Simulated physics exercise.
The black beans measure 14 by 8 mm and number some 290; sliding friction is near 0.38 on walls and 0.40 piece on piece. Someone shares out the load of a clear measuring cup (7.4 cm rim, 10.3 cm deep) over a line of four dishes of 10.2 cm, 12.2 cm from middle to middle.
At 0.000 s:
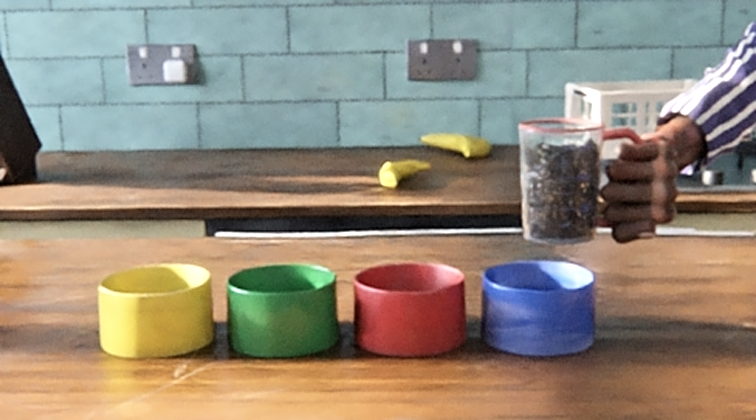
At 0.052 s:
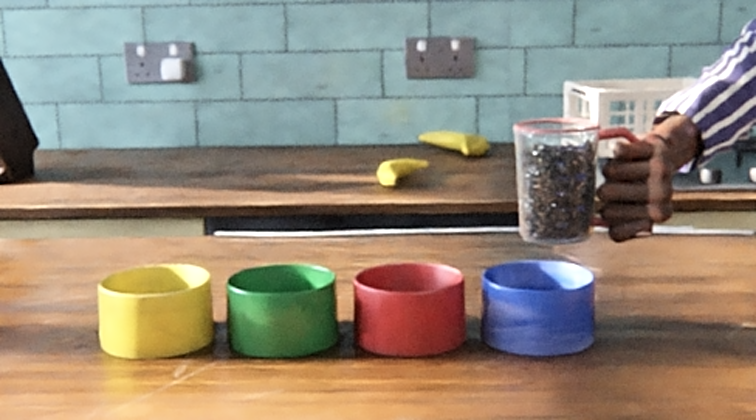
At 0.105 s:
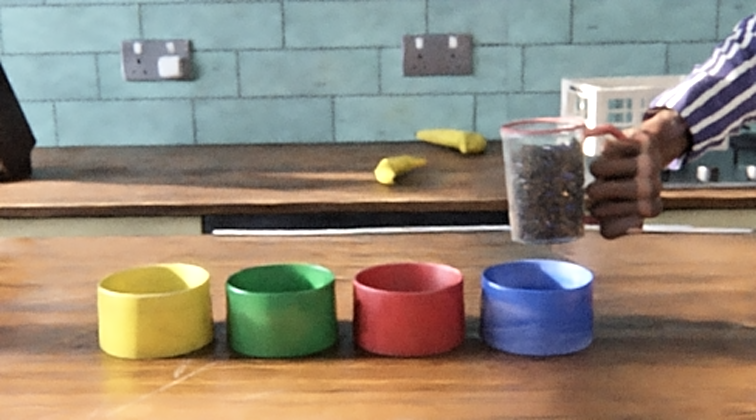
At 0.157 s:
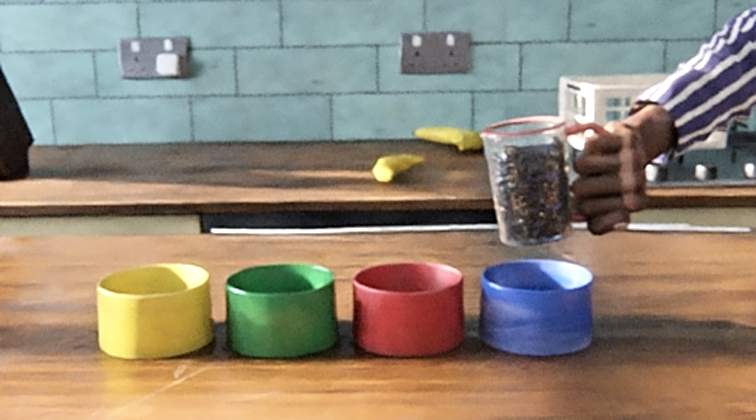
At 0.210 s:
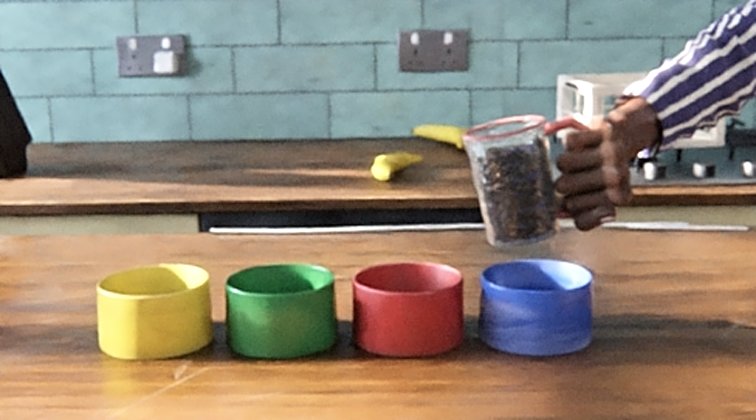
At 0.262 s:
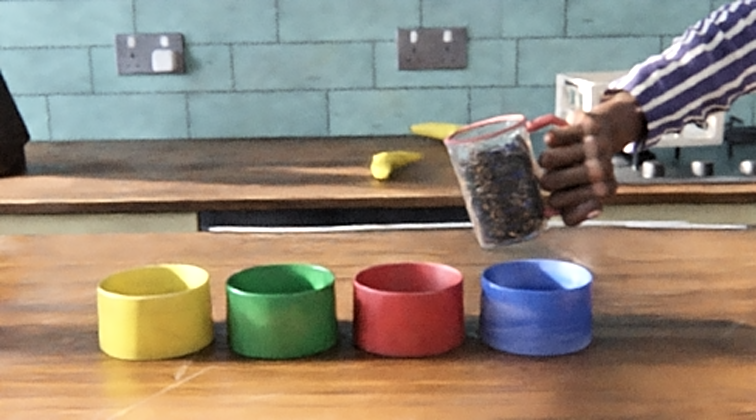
Hand in a striped sleeve moving a clear measuring cup of dark beans left above four coloured dishes, tilting it leftward.
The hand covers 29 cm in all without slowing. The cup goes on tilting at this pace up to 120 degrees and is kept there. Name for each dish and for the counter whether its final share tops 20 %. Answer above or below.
Red dish: Below; blue dish: Below; green dish: Below; yellow dish: Above; on the counter: Below.
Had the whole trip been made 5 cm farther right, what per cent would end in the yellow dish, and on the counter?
Yellow 0, counter 20.
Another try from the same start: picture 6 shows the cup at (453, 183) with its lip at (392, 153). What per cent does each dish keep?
Red 0, blue 0, green 0, yellow 100.
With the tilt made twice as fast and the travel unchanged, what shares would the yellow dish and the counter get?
In that case yellow 40, counter 20.
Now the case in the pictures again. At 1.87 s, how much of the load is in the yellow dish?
Some 80 per cent.
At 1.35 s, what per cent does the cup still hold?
About 85 per cent.
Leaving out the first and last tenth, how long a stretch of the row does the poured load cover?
About 6 cm.
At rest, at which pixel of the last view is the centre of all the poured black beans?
At about (163, 315).
After 0.92 s, tilt 65 degrees; cup holds 100 %.
After 1.35 s, tilt 97 degrees; cup holds 85 %, yellow 10 %.
Then, at 1.87 s, tilt 120 degrees; cup holds 15 %, yellow 80 %.
By 2.5 s all is still; red 0 %, blue 0 %, green 0 %, yellow 100 %, counter 0 %.
